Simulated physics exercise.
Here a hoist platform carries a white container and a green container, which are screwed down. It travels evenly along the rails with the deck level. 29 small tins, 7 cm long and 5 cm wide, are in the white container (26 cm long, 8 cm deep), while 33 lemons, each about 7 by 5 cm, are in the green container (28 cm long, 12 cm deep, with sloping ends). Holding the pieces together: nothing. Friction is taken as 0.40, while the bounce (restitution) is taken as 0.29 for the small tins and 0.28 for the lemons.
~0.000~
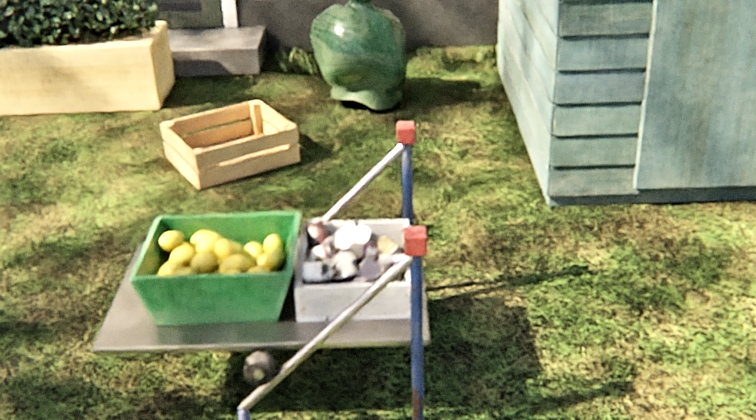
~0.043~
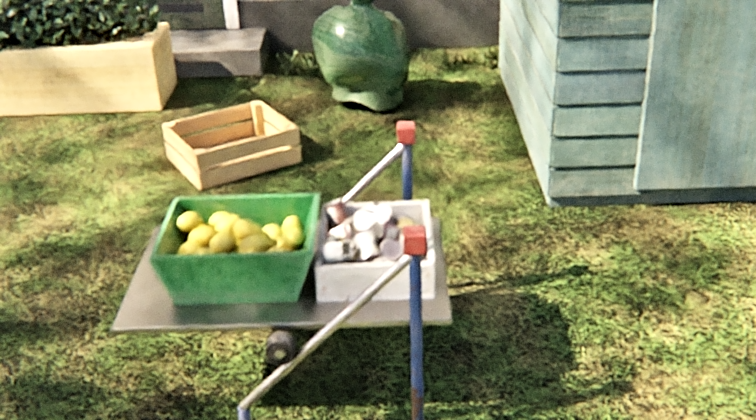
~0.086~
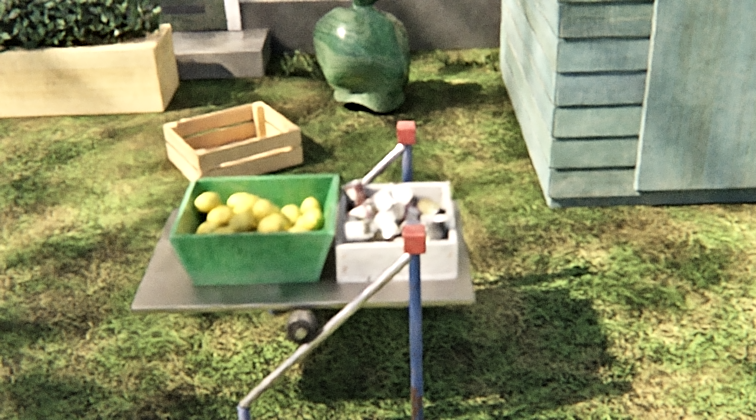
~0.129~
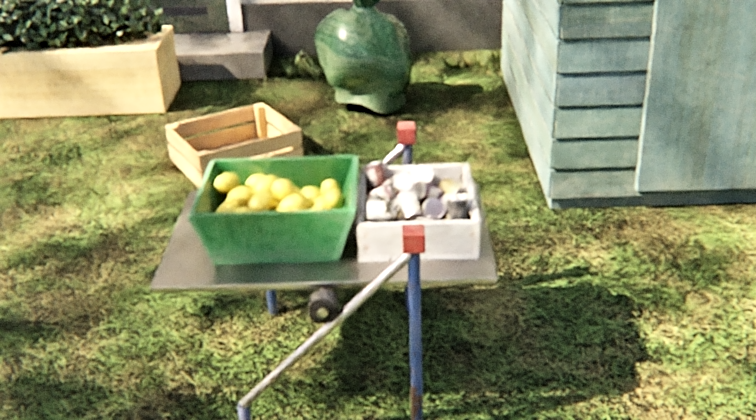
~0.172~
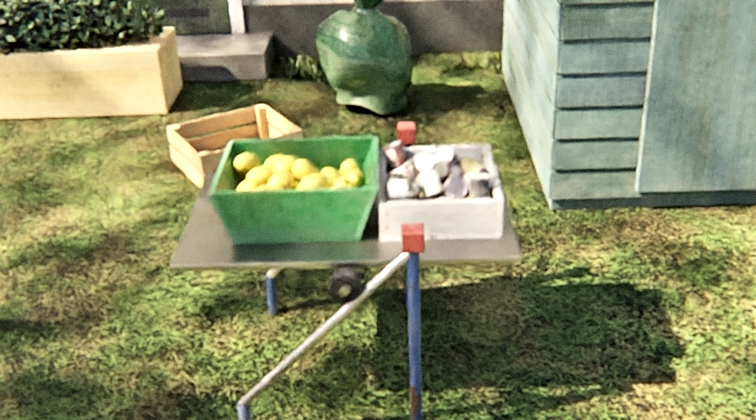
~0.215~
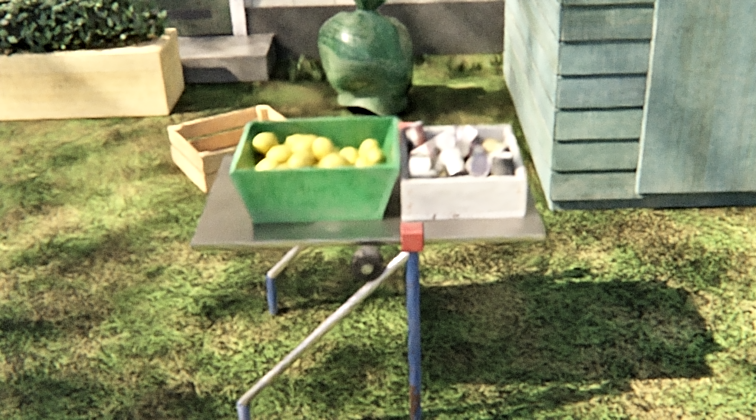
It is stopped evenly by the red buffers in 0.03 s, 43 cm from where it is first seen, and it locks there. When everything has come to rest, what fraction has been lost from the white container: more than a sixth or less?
Out come a sixth and then some.
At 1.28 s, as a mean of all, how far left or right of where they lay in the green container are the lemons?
On average they end up some 10 cm further right.
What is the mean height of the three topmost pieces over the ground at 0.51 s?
Mean height: Some 80 cm.
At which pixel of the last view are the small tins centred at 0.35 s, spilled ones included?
(488, 132).
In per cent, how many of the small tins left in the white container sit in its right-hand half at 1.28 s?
That comes to roughly 70 in a hundred.
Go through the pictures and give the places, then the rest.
In the first frame (we follow the rim corner now nearest the camera; the camera moves round a little), white container at (407, 283); green container at (287, 273); 0 cm up the rails; nothing out yet.
In the second frame, white container at (429, 263); green container at (307, 252); 8 cm up the rails.
In the third frame, white container at (451, 242); green container at (329, 231); 15 cm up the rails.
In the fourth frame, white container at (474, 221); green container at (350, 210); 23 cm up the rails.
In the fifth frame, white container at (497, 200); green container at (372, 188); 31 cm up the rails.
In the sixth frame, white container at (520, 178); green container at (394, 166); 38 cm up the rails; nothing out yet.
After 0.23 s, it meets the buffers.
After 0.35 s, 0 of 29 out of the white container and 0 of 33 out of the green container.
After 0.51 s, 8 of 29 out of the white container and 4 of 33 out of the green container.
After 0.73 s, 8 of 29 out of the white container and 5 of 33 out of the green container.
Final count (at 1.28 s), 8 of 29 out of the white container and 5 of 33 out of the green container. Asked share, 8 of 29, 28 per cent.
